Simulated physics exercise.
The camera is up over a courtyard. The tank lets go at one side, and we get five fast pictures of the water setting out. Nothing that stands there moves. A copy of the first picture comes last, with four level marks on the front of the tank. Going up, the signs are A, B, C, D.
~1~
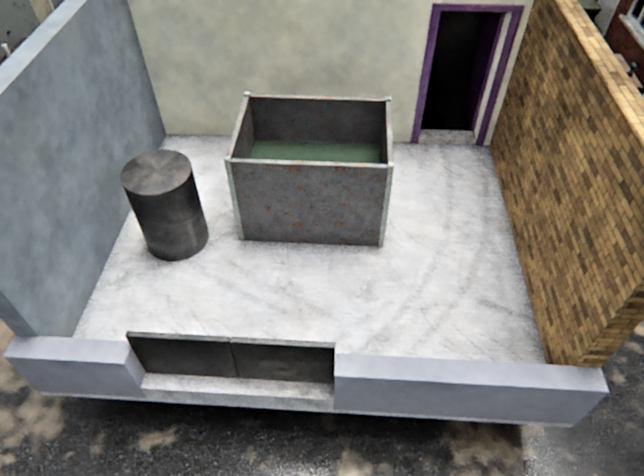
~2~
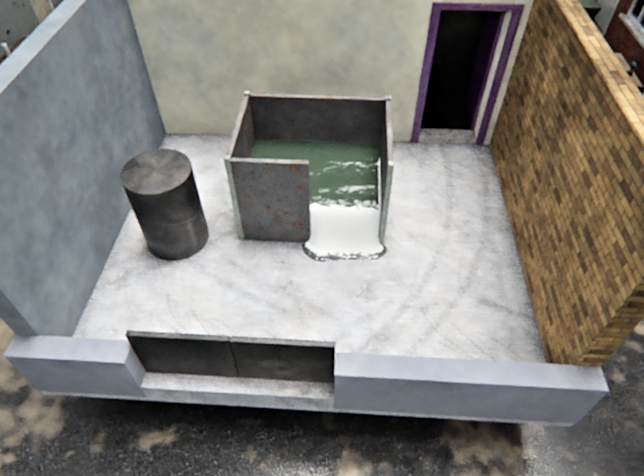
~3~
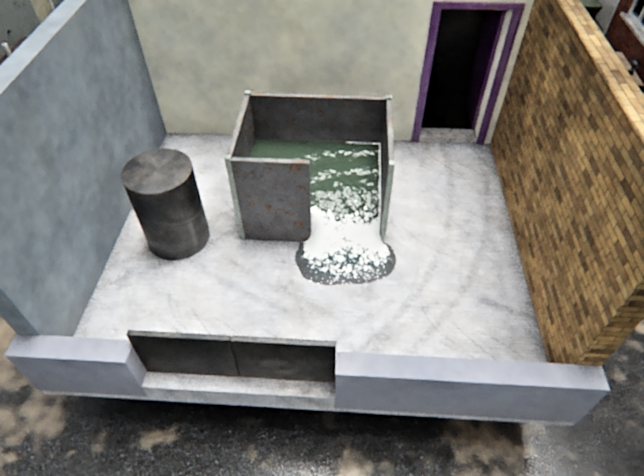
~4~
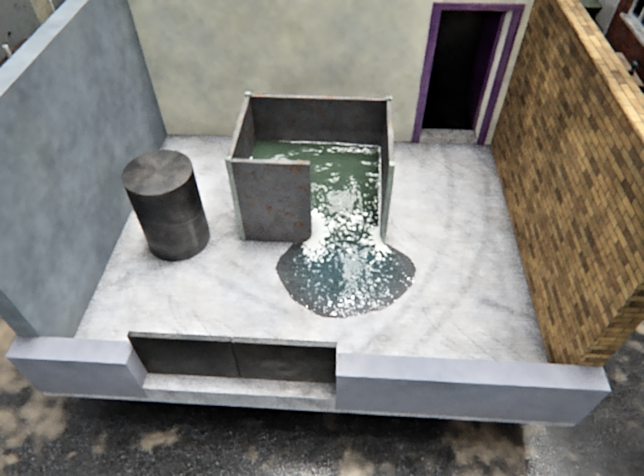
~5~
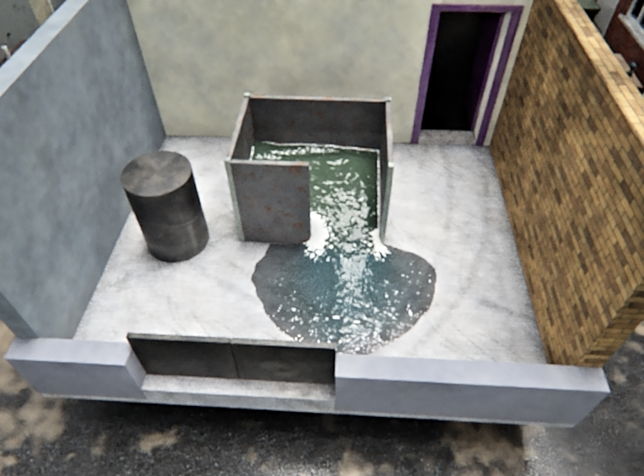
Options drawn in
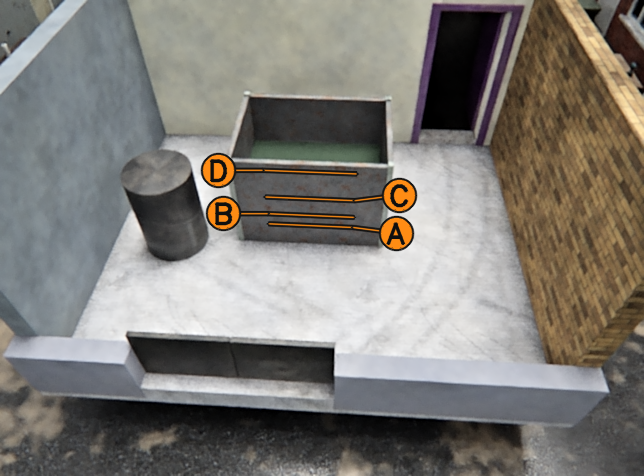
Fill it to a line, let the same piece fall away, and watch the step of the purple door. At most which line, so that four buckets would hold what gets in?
B.
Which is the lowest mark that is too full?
Mark C.
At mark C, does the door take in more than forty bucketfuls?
No, it does not.
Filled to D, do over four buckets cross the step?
Yes.
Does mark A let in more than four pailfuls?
No.
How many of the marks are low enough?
Two of them.
On the marked copy, A at (310, 225); B at (310, 215); C at (310, 198); D at (309, 172); from the bottom up A, B, C, D.
For mark A, nothing gets over.
For mark B, a bucket or two gets in.
For mark C, about 12 bucketfuls get in.
For mark D, dozens of bucketfuls pour in.
